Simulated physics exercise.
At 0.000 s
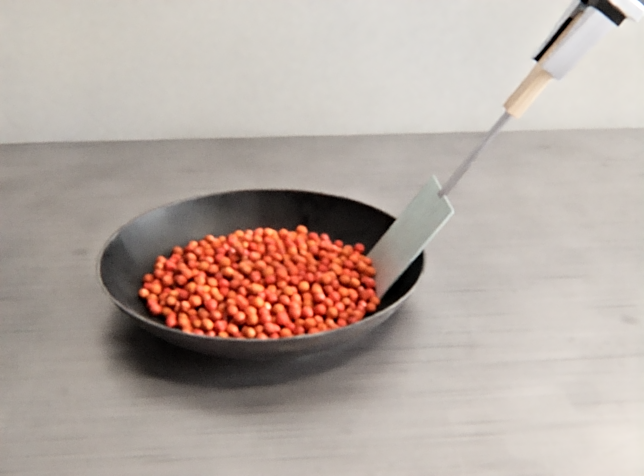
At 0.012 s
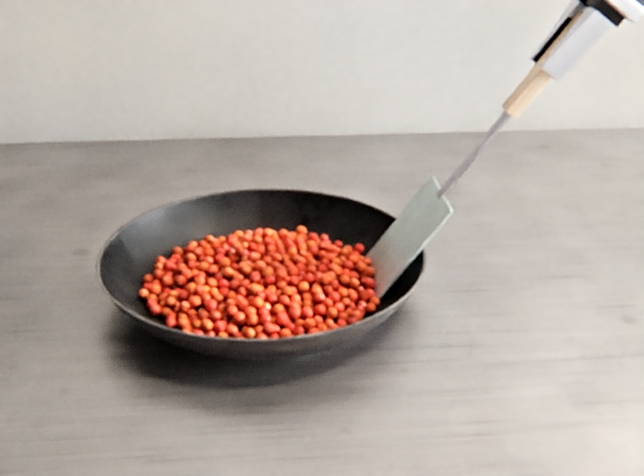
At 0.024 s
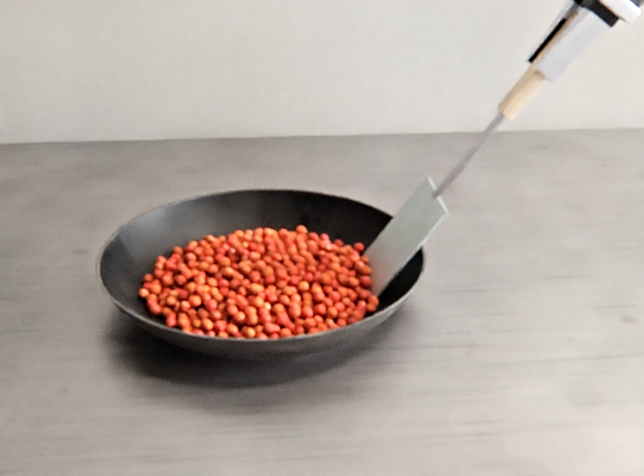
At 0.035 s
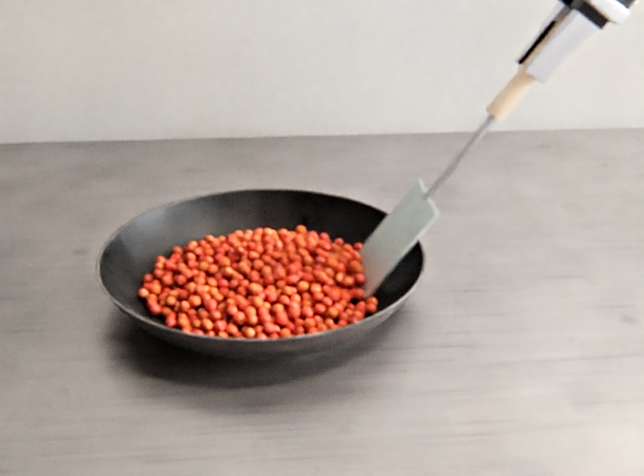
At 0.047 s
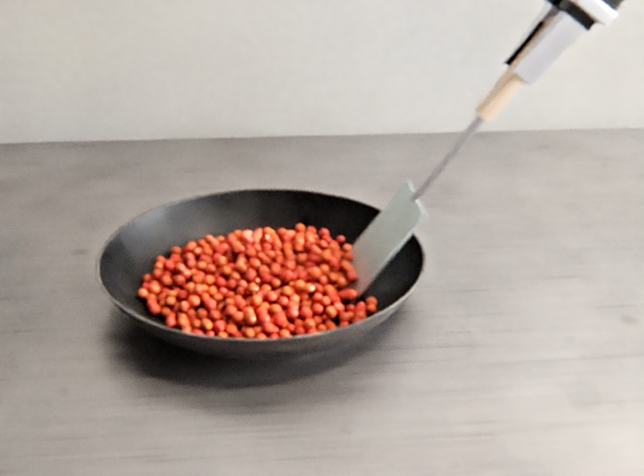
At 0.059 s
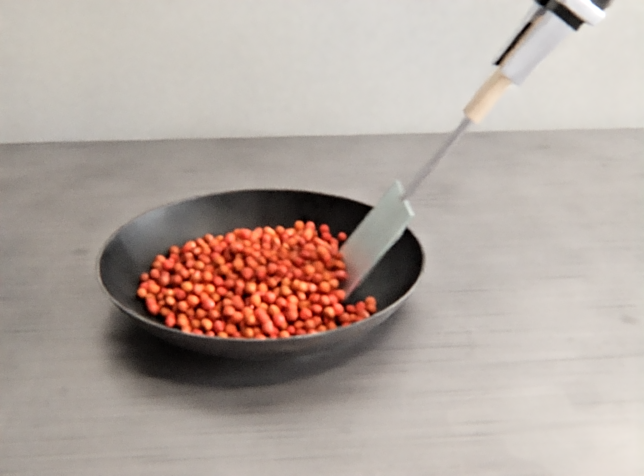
A spatula held by a robot arm pushes orange-red beads leftward in a black pan.
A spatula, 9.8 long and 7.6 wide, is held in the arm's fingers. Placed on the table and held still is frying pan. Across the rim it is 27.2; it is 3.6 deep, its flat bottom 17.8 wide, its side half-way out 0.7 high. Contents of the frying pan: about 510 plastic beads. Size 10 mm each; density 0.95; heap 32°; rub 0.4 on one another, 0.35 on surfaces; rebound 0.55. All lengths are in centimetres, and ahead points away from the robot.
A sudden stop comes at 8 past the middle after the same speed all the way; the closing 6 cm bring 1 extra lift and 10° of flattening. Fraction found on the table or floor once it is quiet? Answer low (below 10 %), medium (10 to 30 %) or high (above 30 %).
Low.
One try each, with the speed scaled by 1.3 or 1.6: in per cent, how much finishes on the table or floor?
The two tries give roughly 5 and 15 in a hundred.
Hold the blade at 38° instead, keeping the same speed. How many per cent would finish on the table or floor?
Then roughly 0 percent.
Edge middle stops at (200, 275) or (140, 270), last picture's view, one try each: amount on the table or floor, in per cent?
Respectively about 0 and 20 percent end on the table or floor.
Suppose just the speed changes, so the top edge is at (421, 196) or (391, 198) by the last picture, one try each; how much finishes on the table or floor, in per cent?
Try one roughly 0 per cent; try two roughly 10 per cent.
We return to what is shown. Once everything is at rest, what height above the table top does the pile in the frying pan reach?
Some 4.5 cm above the table.
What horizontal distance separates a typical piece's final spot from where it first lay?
Distance: Around 4 cm.
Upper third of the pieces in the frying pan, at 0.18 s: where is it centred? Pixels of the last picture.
I'd say close to (207, 270).
After 0.12 s, sloping 54°, highest piece 5 above the table; 509 in the frying pan.
After 0.18 s, sloping 51°, highest piece 5 above the table; 509 in the frying pan.
After 0.41 s, sloping 44°, highest piece 4 above the table; 497 in the frying pan, 11 on the table or floor, 1 on the blade or in flight.
After 1.46 s, sloping 44°, highest piece 4 above the table; 497 in the frying pan, 12 on the table or floor.
In the end, 497 in the frying pan, 12 on the table or floor. That is 2 % on the table or floor.
